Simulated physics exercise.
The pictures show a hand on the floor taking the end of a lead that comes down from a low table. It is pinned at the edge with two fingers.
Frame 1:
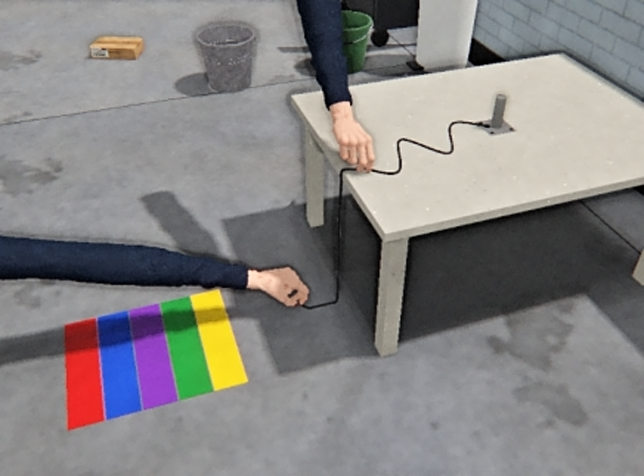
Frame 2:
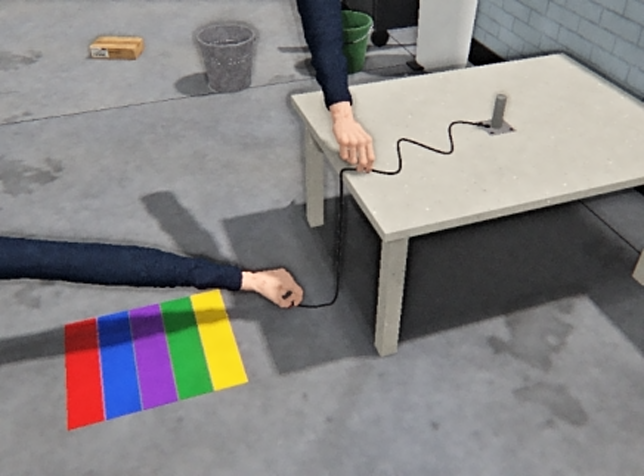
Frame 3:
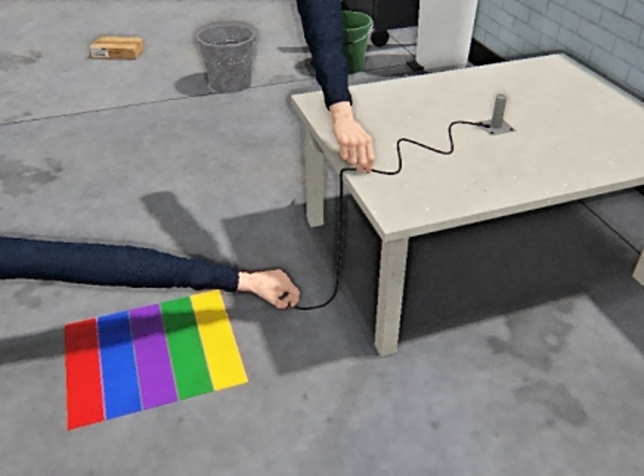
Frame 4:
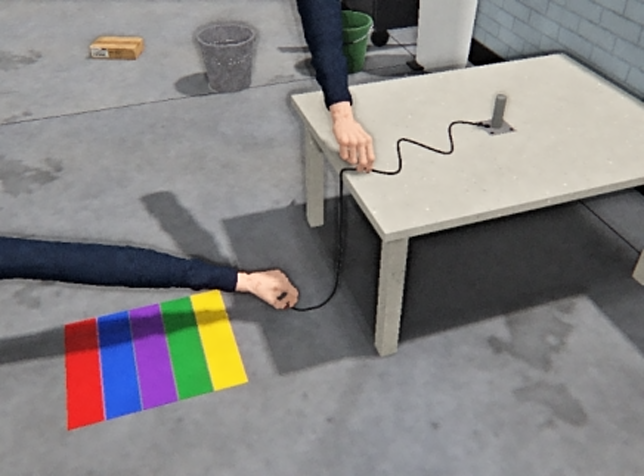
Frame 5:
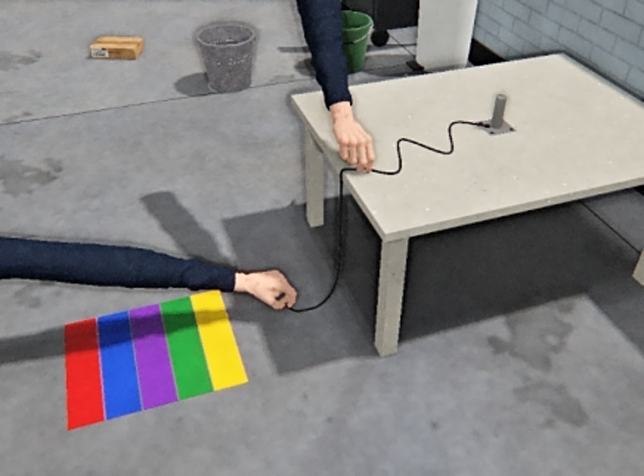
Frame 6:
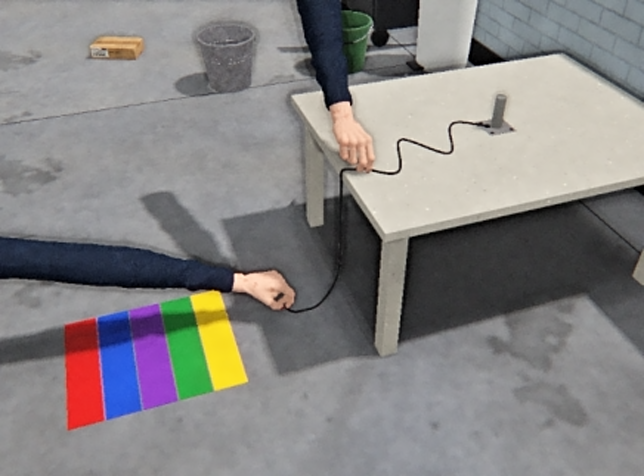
On a grey concrete floor beside a pale brick wall, seen from above at an angle, a low off-white table stands at the right. A dark-sleeved hand pins a black lead at the table's edge while another, reaching from the left, holds its hanging end near red, blue, purple, green and yellow stripes. The lower hand edges very slightly left with the lead, while the upper hand and camera stay still.
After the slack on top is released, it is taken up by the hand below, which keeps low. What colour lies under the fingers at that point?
Red.
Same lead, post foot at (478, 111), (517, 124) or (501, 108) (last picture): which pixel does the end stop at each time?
Taking the tries in turn, you get (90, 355), (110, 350) and (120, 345).
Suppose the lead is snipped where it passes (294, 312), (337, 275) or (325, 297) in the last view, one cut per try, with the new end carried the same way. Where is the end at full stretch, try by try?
Respectively (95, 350), (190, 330) and (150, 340).
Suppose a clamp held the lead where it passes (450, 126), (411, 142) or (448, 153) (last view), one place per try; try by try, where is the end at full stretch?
It comes to rest around (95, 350), (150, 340) and (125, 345) respectively.
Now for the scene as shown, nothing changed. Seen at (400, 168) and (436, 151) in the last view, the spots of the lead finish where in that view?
Well, the first one sits at (310, 191), and the second one sits at (394, 153).
A little later, end near (133, 342); over purple.
Next, end near (100, 350); over blue.
When it is tight, end near (81, 355); over red. It gets as far as the red strip.
